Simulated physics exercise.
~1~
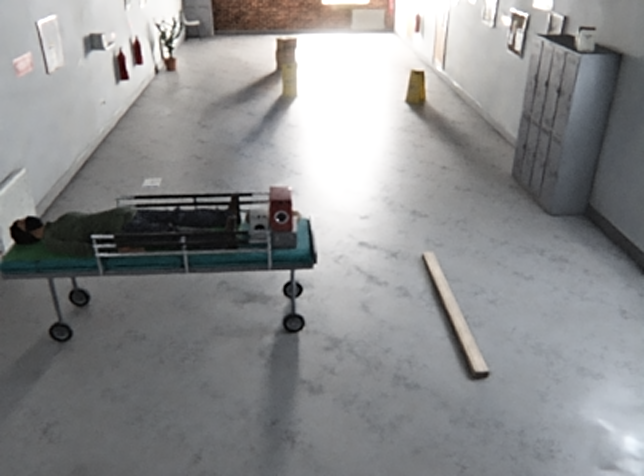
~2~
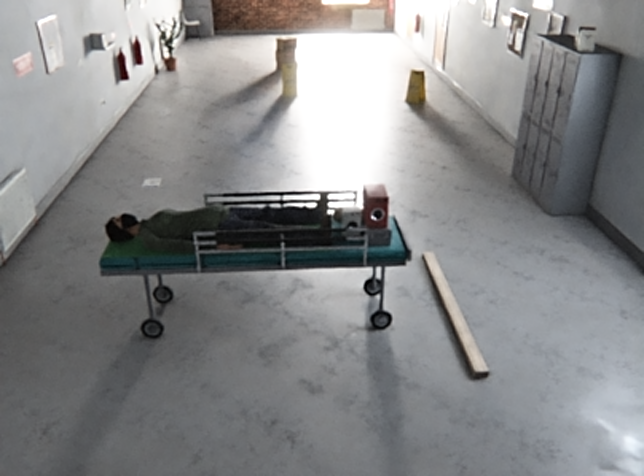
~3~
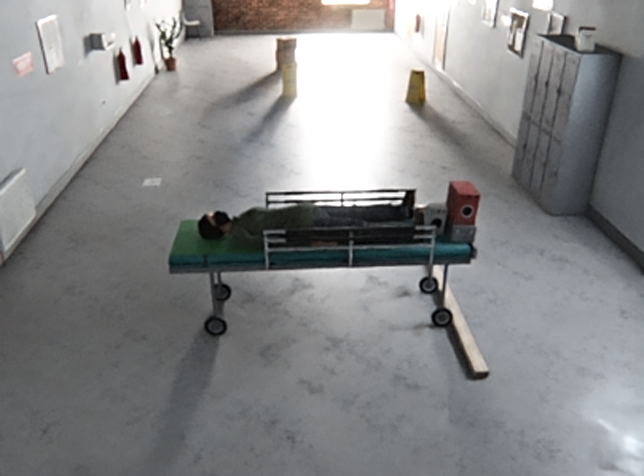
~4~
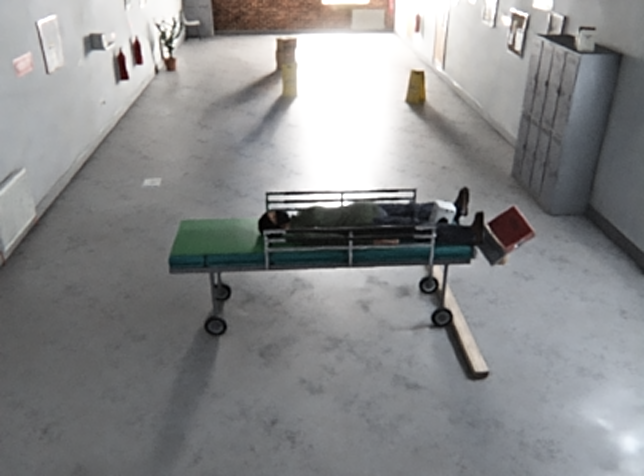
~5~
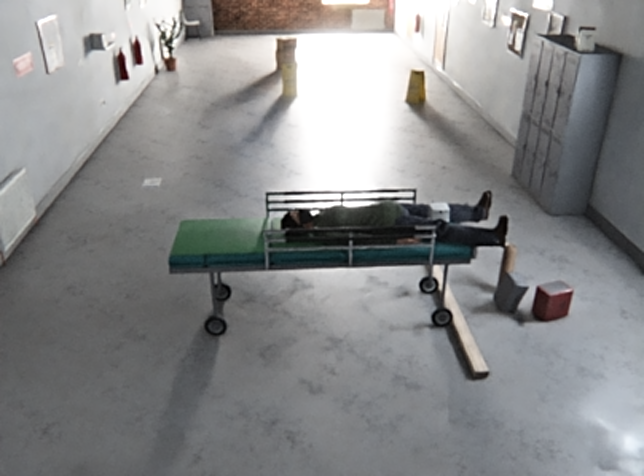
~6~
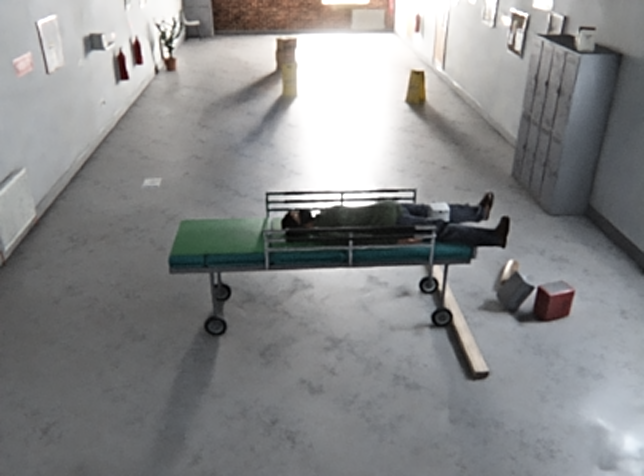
A hospital trolley carrying a person lying feet first rolls rightward across a grey hall toward a long wooden sill on the floor. It stops short at the sill without tilting, while the body and the objects by the feet keep sliding right. The red monitor tips over the foot end, and a grey case and brown gas bottle go with it. All three drop to the floor, the monitor landing on its side. The small white pump stays on the trolley, and the person comes to rest with both feet sticking out past the end.
